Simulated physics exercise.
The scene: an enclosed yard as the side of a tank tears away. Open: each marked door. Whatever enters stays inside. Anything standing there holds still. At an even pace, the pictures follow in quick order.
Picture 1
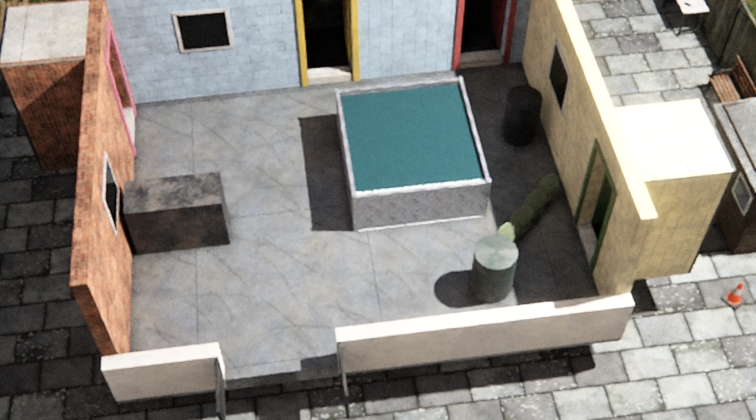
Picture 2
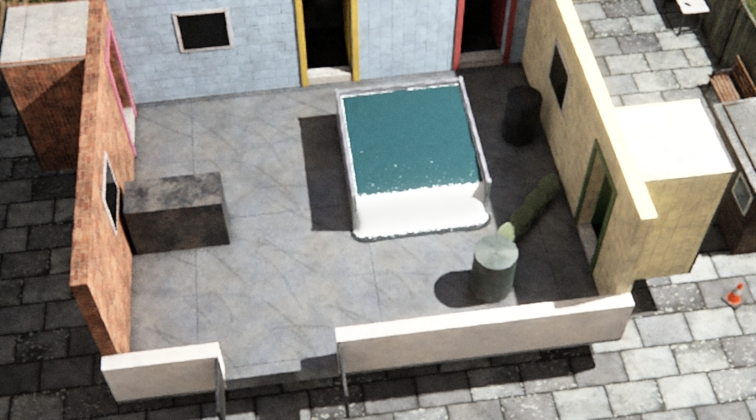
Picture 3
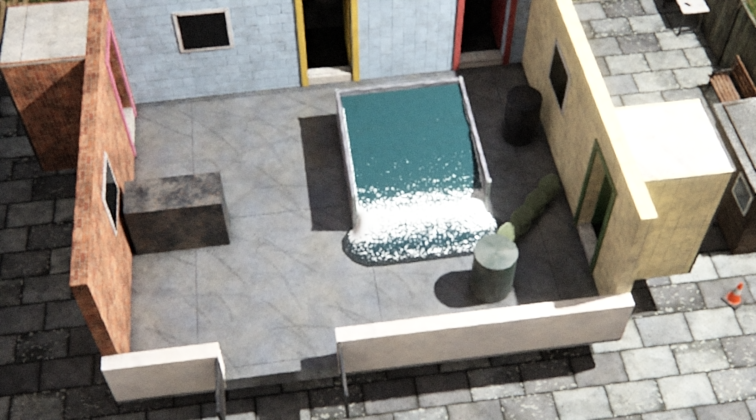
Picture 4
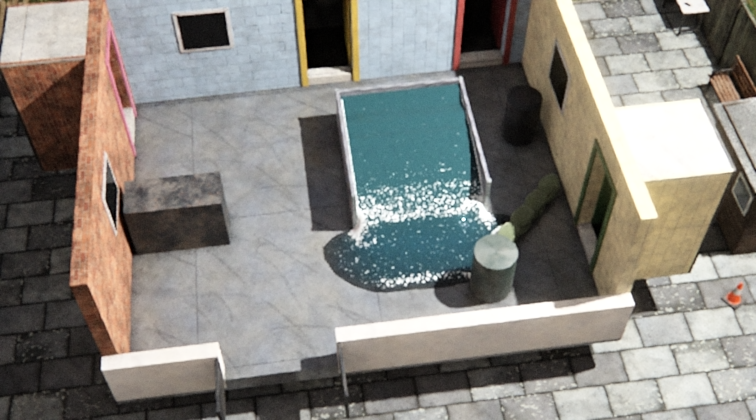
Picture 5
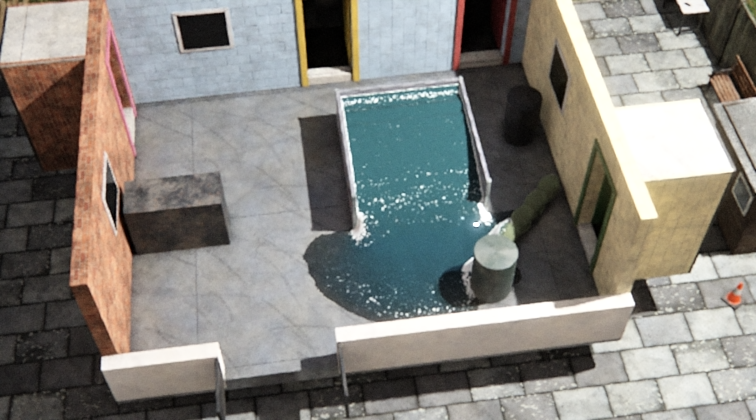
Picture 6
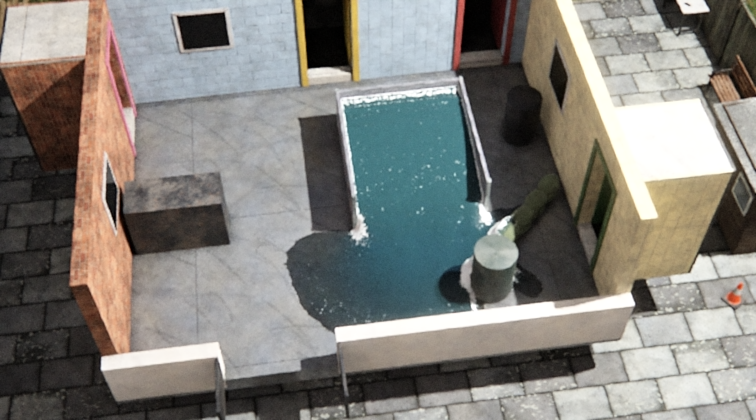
Water bursts from the near side of a pale-rimmed rectangular tank in an enclosed paved yard, seen from high above by a still camera. The teal-filled tank stands right of centre, with a dark block at left, a grey-green cylinder in front, and orange, pale blue and yellow walls around. White foam drops out first, then blue water spreads steadily forward and leftward, surrounding the cylinder and reaching the low front wall.
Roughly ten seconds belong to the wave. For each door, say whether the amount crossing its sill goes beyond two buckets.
Door by door: Green door - beyond two buckets, red door - two buckets at most, yellow door - two buckets at most, pink door - two buckets at most.
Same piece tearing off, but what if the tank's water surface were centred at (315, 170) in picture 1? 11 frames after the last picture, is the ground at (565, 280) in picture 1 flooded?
Spot check: Inundated.
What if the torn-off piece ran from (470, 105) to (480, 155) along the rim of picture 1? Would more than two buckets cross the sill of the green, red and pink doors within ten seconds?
Green door stays within the limit, red door exceeds the limit, pink door stays within the limit.
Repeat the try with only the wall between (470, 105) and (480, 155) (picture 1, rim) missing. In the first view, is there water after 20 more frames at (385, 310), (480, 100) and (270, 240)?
Point by point: Swamped, swamped and untouched.
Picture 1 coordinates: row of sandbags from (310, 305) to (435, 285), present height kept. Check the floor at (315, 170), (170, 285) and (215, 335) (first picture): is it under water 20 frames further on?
As listed: Spared, submerged, submerged.
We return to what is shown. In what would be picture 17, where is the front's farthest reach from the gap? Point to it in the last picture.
Roughly at (153, 375).
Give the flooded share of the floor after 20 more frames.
Some 55 per cent.
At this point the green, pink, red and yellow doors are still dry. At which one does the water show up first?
My answer: The green door.
A moment on, water covers 30 % of the floor; the green door wet at the sill, nothing in, the red door not reached, the yellow door not reached, the pink door not reached.
Next, water covers 40 % of the floor; the green door over two buckets in, the red door not reached, the yellow door not reached, the pink door not reached.
Then, water covers 55 % of the floor; the green door over two buckets in, the red door not reached, the yellow door not reached, the pink door not reached.
Later, water covers 80 % of the floor; the green door far over two buckets in, the red door wet at the sill, nothing in, the yellow door not reached, the pink door wet at the sill, nothing in.
In the end, water covers 95 % of the floor; the green door far over two buckets in, the red door wet at the sill, nothing in, the yellow door wet at the sill, nothing in, the pink door wet at the sill, nothing in.
